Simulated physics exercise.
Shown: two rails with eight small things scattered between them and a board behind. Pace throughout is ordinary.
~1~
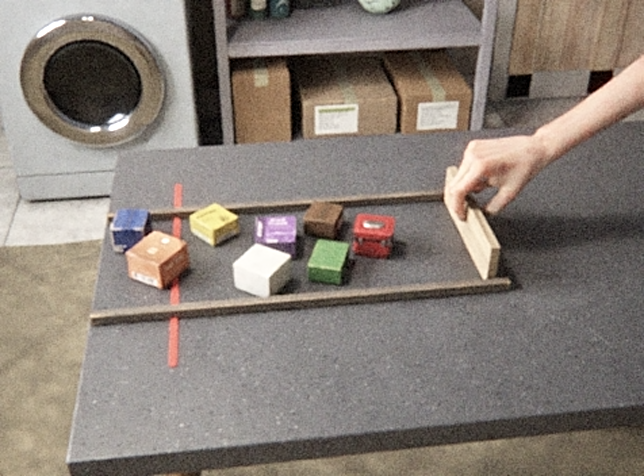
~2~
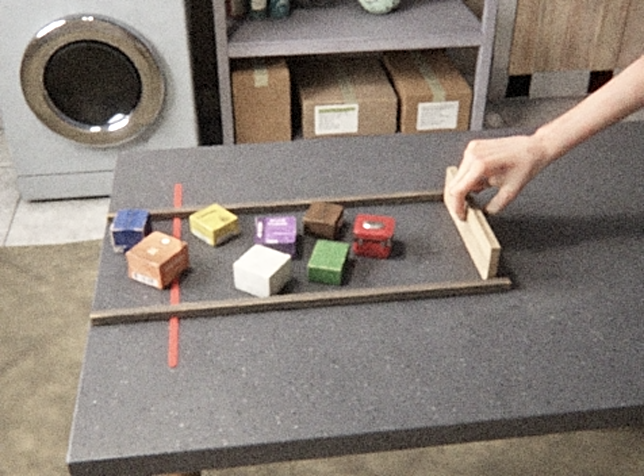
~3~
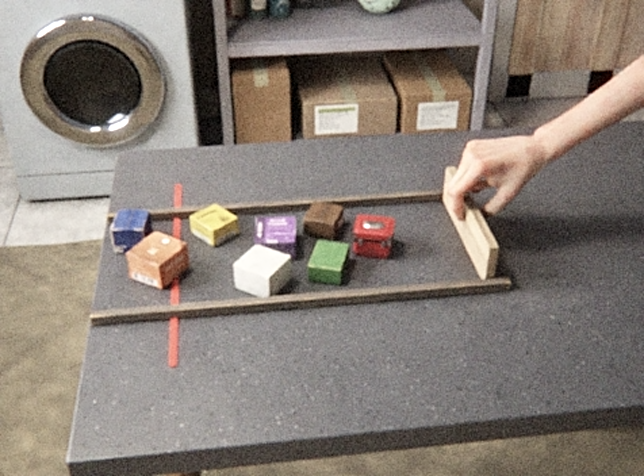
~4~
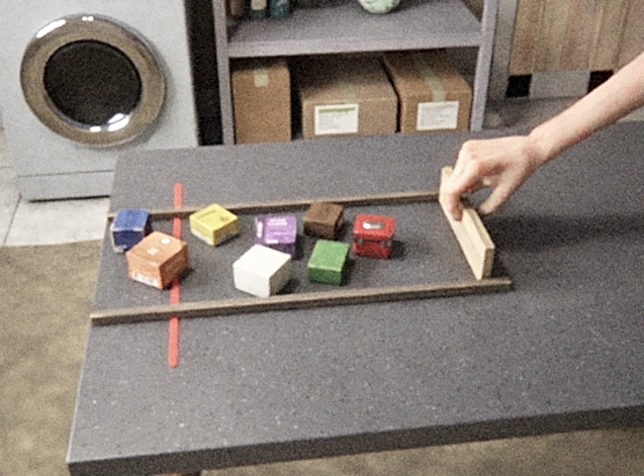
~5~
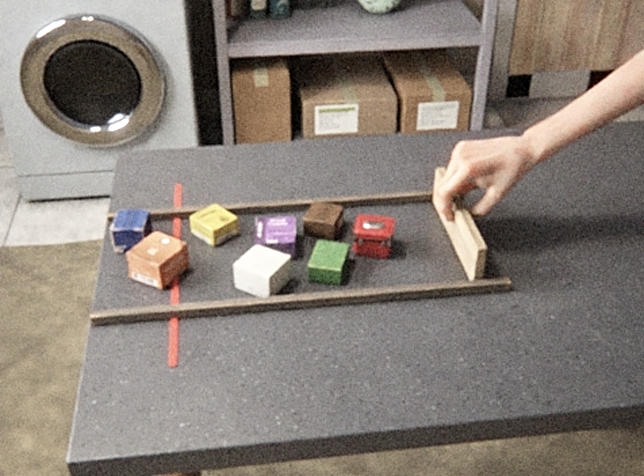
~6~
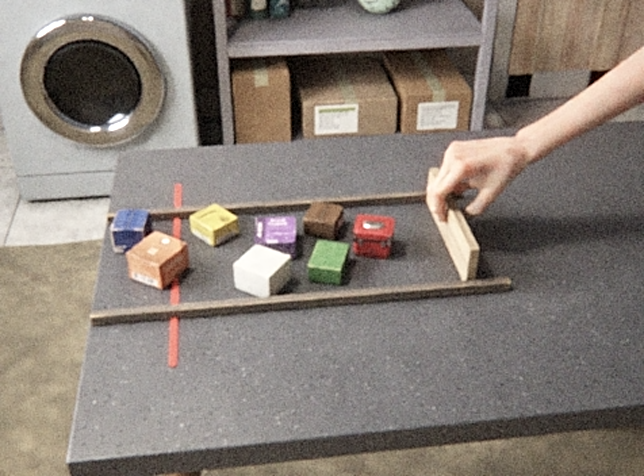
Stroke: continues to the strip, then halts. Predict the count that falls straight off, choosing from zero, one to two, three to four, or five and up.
I predict that one of them or two will leave the table.
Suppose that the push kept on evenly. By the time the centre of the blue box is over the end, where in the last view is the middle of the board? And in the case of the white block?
Points: About (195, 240) and about (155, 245).
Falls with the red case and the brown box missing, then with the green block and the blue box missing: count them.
0 in the first try, 1 in the second.
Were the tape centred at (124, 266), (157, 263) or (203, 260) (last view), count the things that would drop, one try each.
Respectively 5, 2 and 0.
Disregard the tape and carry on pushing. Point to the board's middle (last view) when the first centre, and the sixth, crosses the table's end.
First around (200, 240), then around (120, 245).
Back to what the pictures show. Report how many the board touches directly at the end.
Well, it touches 3.
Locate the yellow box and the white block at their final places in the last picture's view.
Look around (124, 226) for the first and around (117, 292) for the second.
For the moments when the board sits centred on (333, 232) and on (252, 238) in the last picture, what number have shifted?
So 4, and at the other place 7.
Soon after, none off yet; blue box at rest near (132, 231); orange box at rest near (158, 260); yellow box at rest near (214, 225).
By the end, the number that fall off is one or two; fallen, orange box and blue box.
